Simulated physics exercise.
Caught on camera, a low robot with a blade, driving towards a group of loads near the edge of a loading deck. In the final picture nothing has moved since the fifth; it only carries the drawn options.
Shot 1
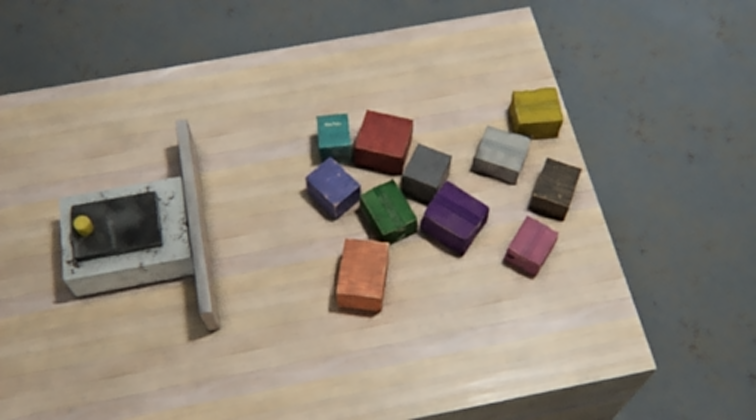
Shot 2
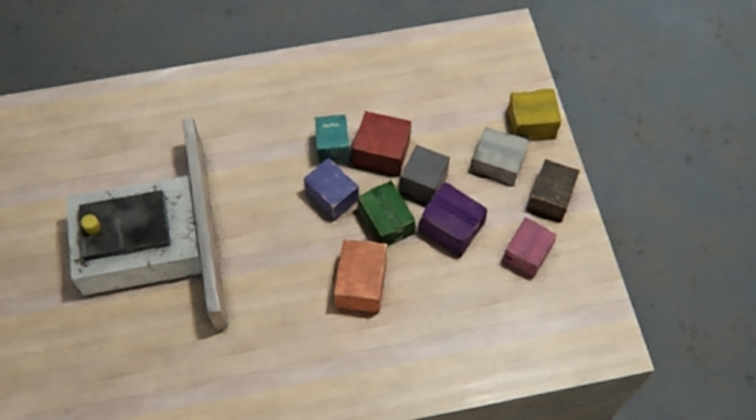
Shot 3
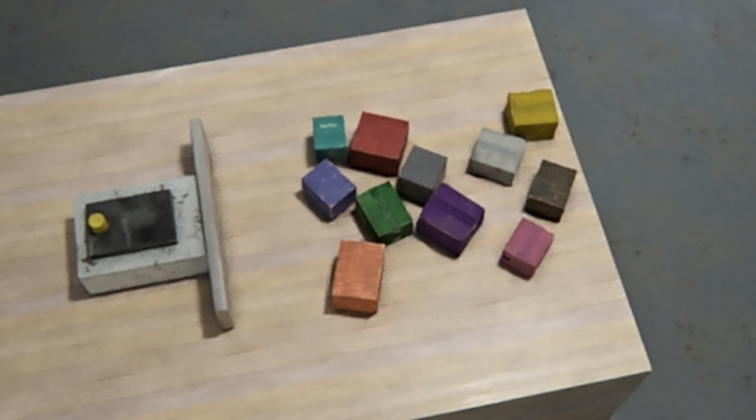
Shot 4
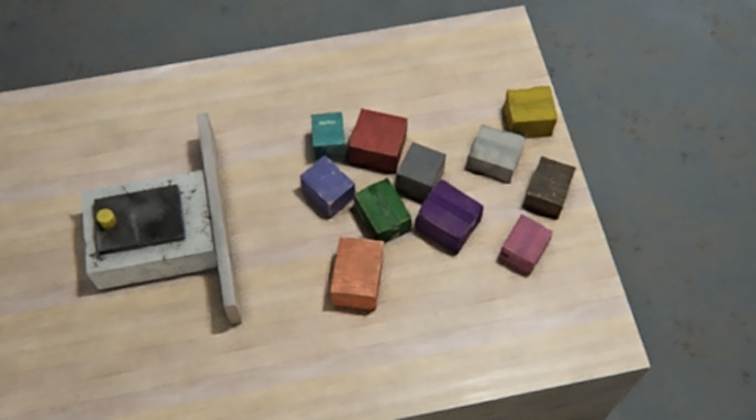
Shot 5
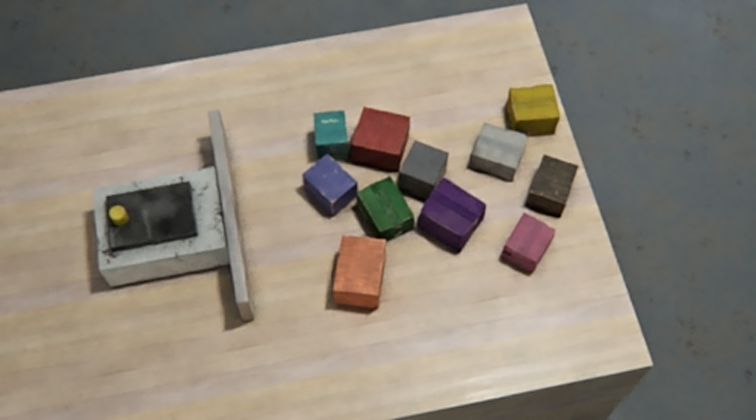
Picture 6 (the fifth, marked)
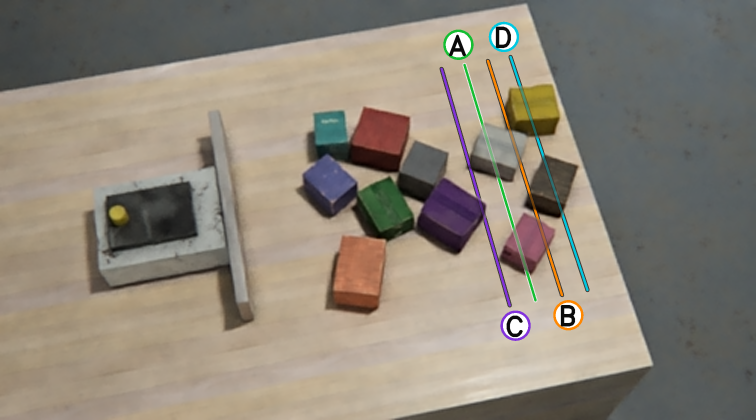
A low robot with an upright blade moving slowly right across a pale wooden deck towards a scattered group of coloured boxes.
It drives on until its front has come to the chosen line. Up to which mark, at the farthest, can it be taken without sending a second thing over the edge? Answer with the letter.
The farthest such stop is C.
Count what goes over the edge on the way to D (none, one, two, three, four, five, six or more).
In all, six or more.
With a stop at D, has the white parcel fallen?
By then, yes.
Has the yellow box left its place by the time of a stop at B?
Yes.
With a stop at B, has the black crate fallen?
Yes.
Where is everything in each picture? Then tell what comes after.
Yellow box (535, 114); white parcel (502, 155); grey crate (427, 174), in the first frame.
Robot (131, 223); black crate (554, 190), in the second frame.
Robot (138, 222); green box (384, 215), in the third frame.
Robot (146, 217); pink box (526, 244), in the fourth frame.
Robot (158, 214); orange crate (360, 271); blue crate (331, 185); yellow box (532, 111), in the fifth frame.
On the copy, A at (498, 175); B at (523, 170); C at (474, 180); D at (547, 166).
On C. First, robot (249, 197); orange crate (366, 269); blue crate (346, 186).
Then, robot (339, 181); white parcel (507, 149); purple box (491, 212).
Finally, robot (407, 169); black crate (588, 181); yellow box (558, 102); none fallen.
By contrast, A drops three; B drops five; D drops seven.
